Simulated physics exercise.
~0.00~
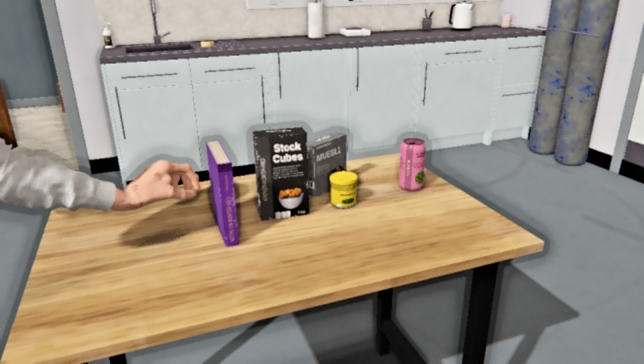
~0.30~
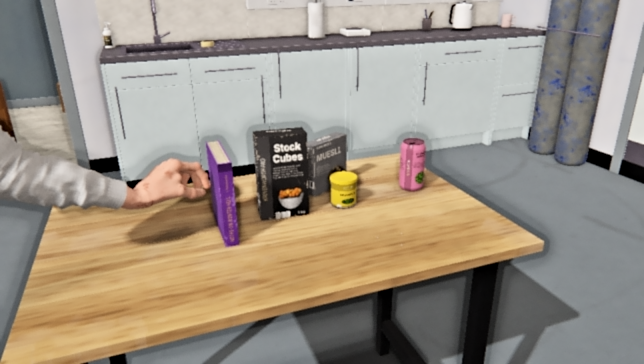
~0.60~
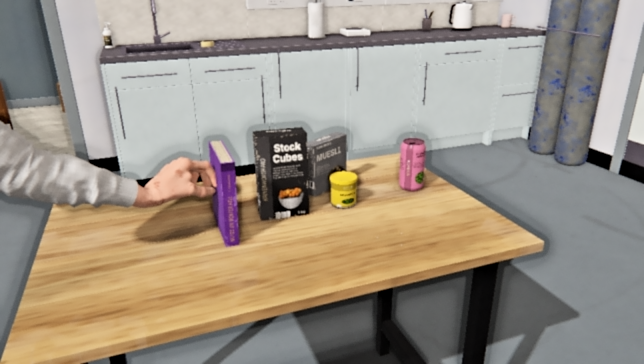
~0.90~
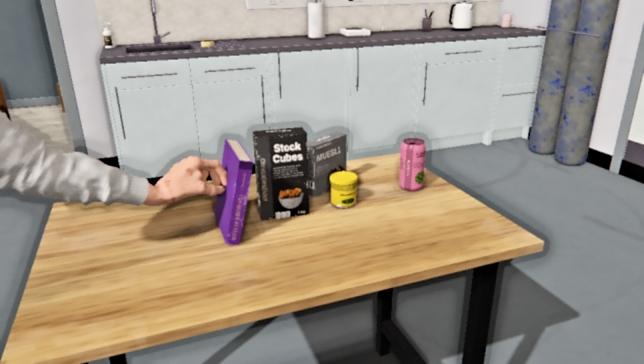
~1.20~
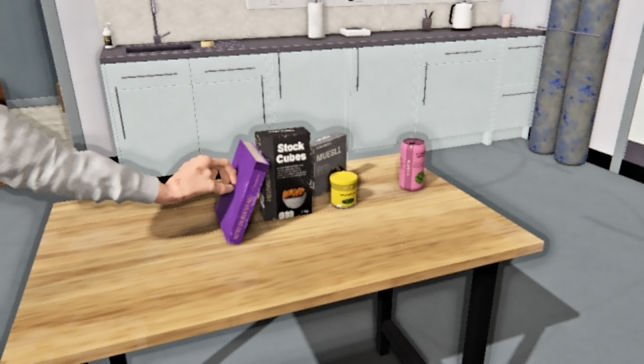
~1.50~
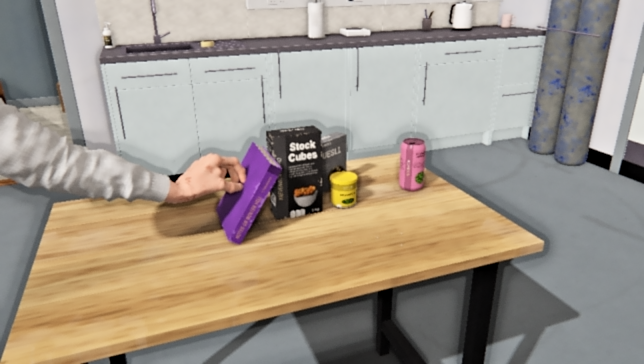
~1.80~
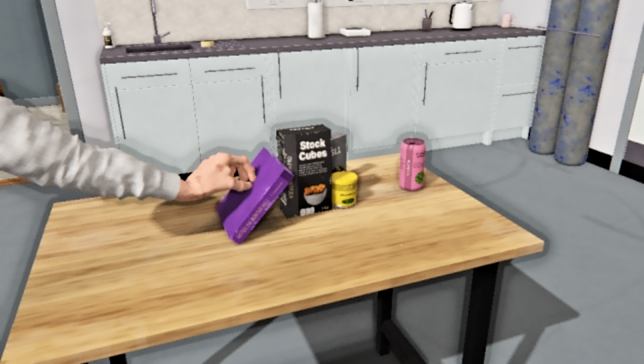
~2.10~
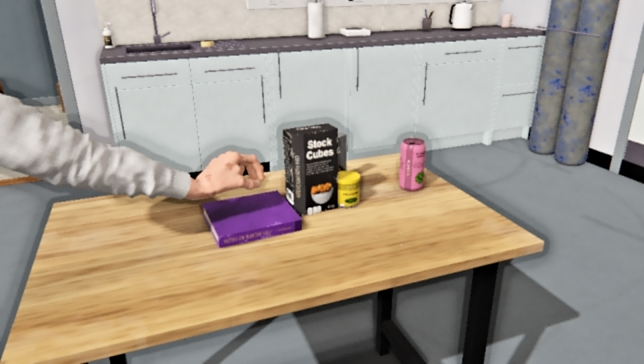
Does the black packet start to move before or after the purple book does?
The black packet starts to move after the purple book, which is already leaning over when the packet begins to shift right.
On a table, a hand tips a purple book, which shoves a black packet and falls.
